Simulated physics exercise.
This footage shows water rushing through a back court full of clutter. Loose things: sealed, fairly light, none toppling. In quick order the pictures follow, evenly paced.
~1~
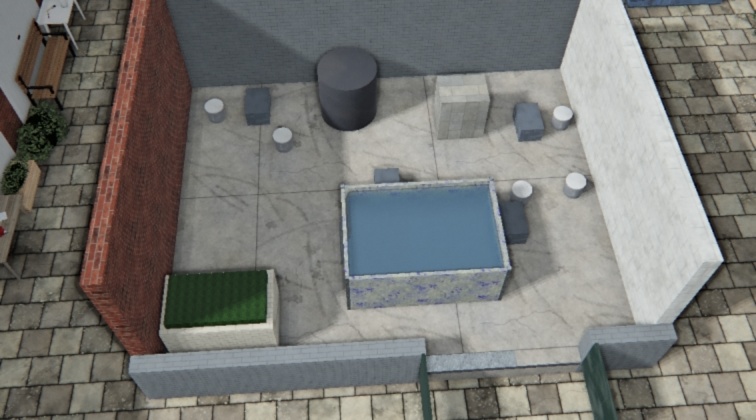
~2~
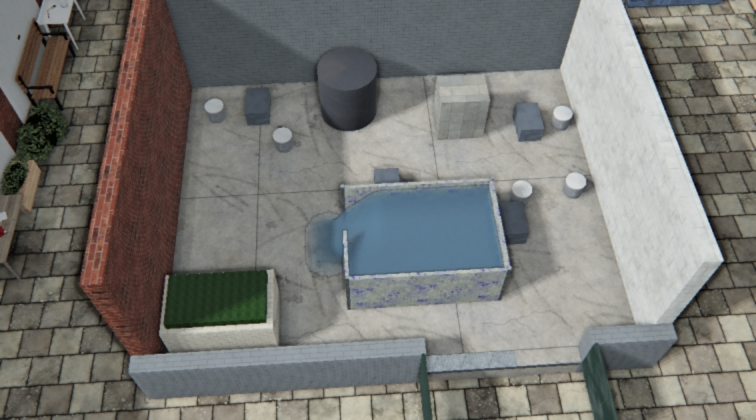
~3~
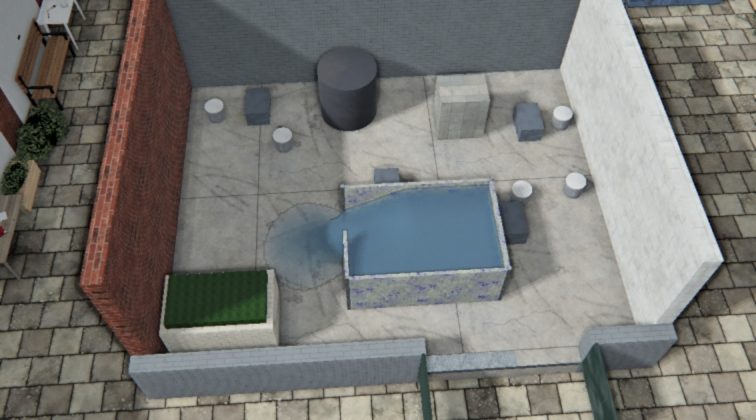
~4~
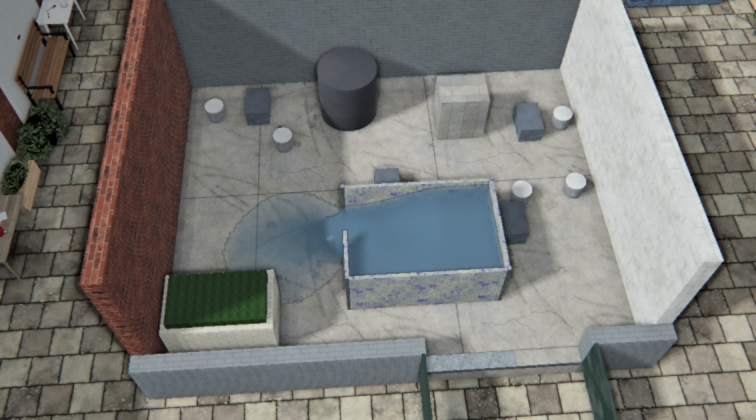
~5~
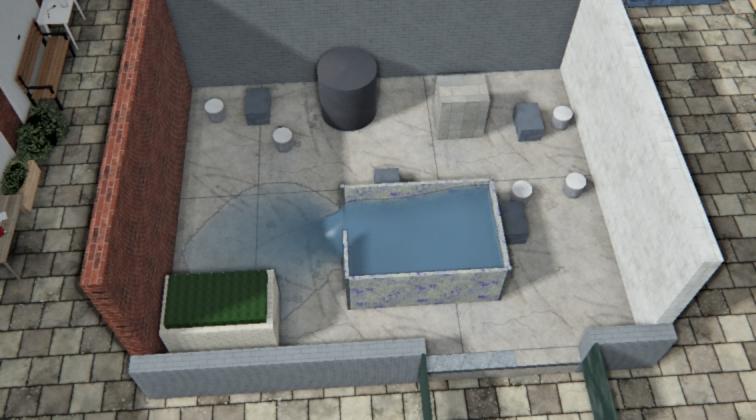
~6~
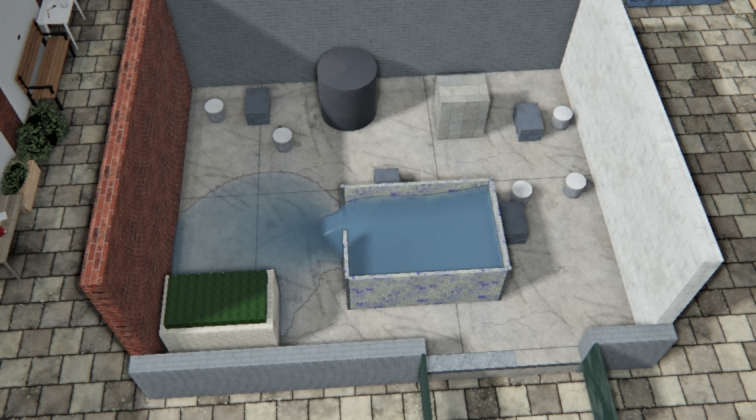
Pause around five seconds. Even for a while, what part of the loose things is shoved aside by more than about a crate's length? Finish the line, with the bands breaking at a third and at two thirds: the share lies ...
The share lies below a third.
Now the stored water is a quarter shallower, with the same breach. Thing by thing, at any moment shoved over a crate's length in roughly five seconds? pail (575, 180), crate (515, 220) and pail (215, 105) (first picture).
The first one: Doesn't reach it. The second: Doesn't reach it. The third: Reaches it.
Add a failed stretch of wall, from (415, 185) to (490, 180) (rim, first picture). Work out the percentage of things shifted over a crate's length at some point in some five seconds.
Estimate: Close to 70 per cent.
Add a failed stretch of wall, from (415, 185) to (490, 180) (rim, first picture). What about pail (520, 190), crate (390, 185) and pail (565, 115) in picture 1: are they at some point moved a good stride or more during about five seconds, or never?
Same order as named: Not sent that far; not sent that far; sent that far.
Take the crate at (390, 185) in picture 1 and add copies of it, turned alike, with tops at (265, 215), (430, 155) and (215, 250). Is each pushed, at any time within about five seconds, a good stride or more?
Listed in sequence, the answers are displaced a stride, remains nearby and displaced a stride.
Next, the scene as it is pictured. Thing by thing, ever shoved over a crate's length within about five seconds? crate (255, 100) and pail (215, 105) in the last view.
Displacement check, in sequence - reached it, reached it.
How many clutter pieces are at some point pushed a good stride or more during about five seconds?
My count comes to 3.
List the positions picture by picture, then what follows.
The first frame shows a crate at (530, 116) rests on the ground; a crate at (257, 100) rests on the ground; 0 of 10 have shifted.
The second frame shows a crate at (530, 116) rests on the ground; a crate at (257, 100) rests on the ground; 0 of 10 have shifted.
The third frame shows a crate at (530, 116), on the bottom; a crate at (257, 100), on the bottom; 0 of 10 have shifted.
The fourth frame shows a crate at (530, 116), on the bottom; a crate at (257, 100) rests on the ground; 0 of 10 have shifted.
The fifth frame shows a crate at (530, 116) rests on the ground; a crate at (257, 100), on the bottom; 0 of 10 have shifted.
The sixth frame shows a crate at (530, 116) rests on the ground; a crate at (257, 100), on the bottom; 0 of 10 have shifted.
A moment on, 0 of 10 are well off their spots; 0 afloat.
Next, 1 of 10 are well off their spots; 1 afloat.
Later, 2 of 10 are well off their spots; 2 afloat.
In the end, 3 of 10 are well off their spots, and 3 have been at some point; 3 afloat.
